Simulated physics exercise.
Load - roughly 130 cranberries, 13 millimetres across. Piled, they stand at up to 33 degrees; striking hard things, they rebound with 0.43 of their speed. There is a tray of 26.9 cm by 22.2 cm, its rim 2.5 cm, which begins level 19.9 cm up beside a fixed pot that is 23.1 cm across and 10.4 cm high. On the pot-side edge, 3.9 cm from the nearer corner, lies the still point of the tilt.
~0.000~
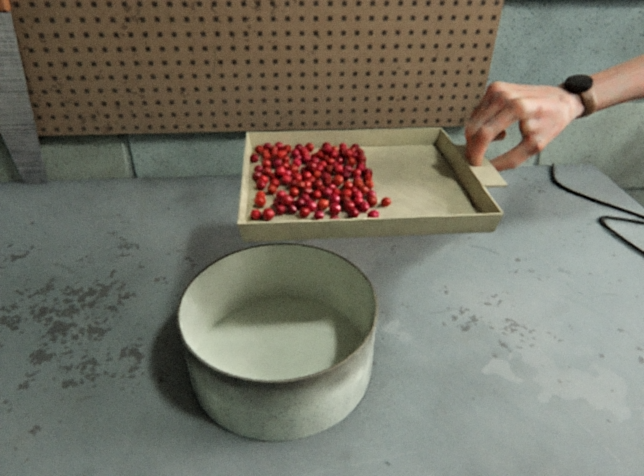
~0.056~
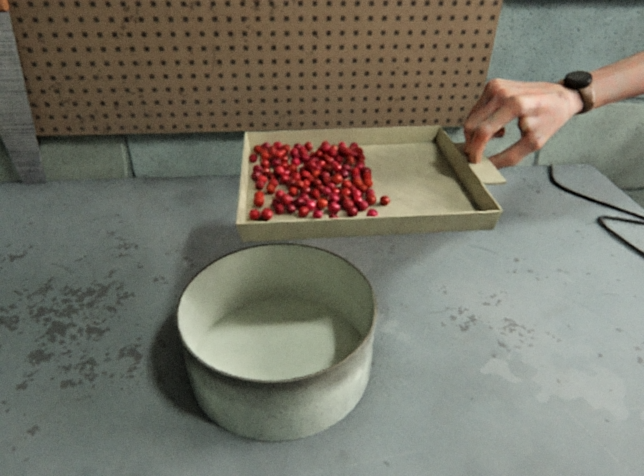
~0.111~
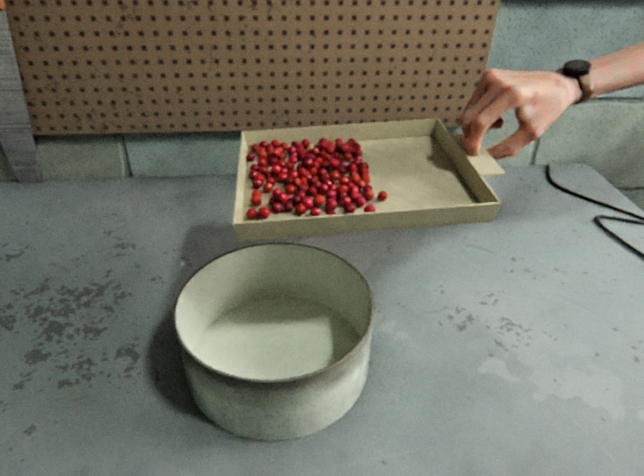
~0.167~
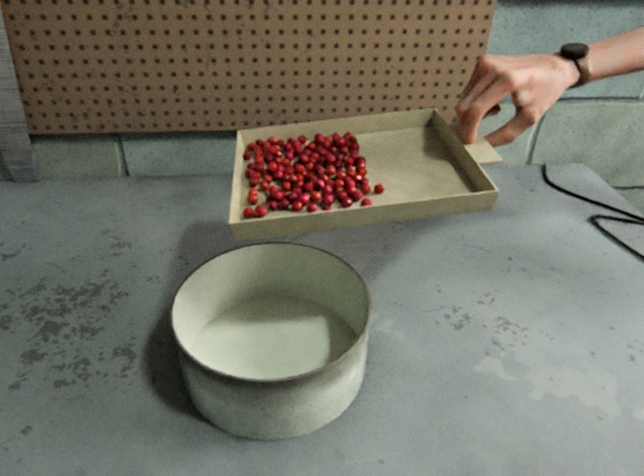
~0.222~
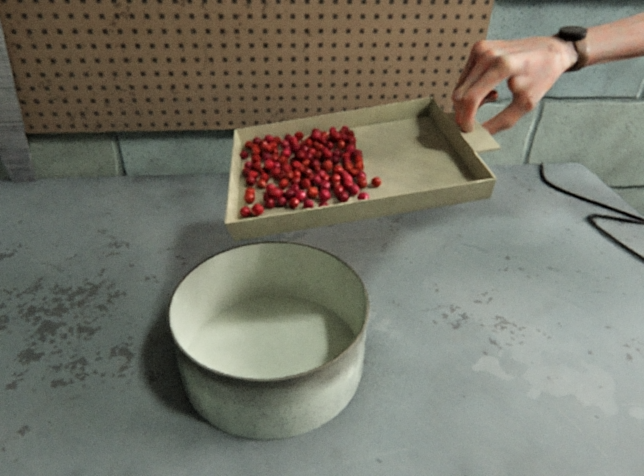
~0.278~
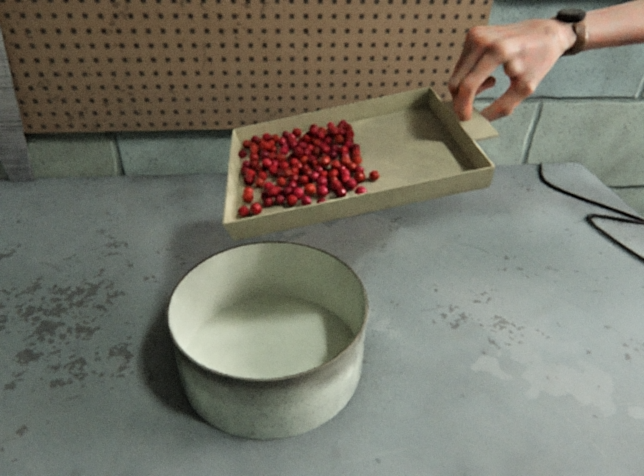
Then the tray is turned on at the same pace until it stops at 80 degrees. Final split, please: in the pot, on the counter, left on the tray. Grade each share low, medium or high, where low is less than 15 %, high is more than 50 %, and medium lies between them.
Shares - pot: Low, counter: Low, tray: High.
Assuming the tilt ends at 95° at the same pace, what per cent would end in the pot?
Around 25 per cent, then.
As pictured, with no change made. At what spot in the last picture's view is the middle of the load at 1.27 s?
My estimate is roughly (244, 144).
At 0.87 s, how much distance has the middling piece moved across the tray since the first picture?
3 cm.
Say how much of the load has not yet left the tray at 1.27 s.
About 100% of the load.
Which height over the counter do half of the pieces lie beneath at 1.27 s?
Roughly 26 centimetres.
After 0.87 s, tilt 44 degrees; the tray holds 100 %, the pot 0 %.
After 1.27 s, tilt 65 degrees; the tray holds 100 %, the pot 0 %.
Then, at 1.75 s, tilt 80 degrees; the tray holds 100 %, the pot 0 %.
In the end, at 2.1 s, pot 0 %, counter 0 %, tray 100 %.
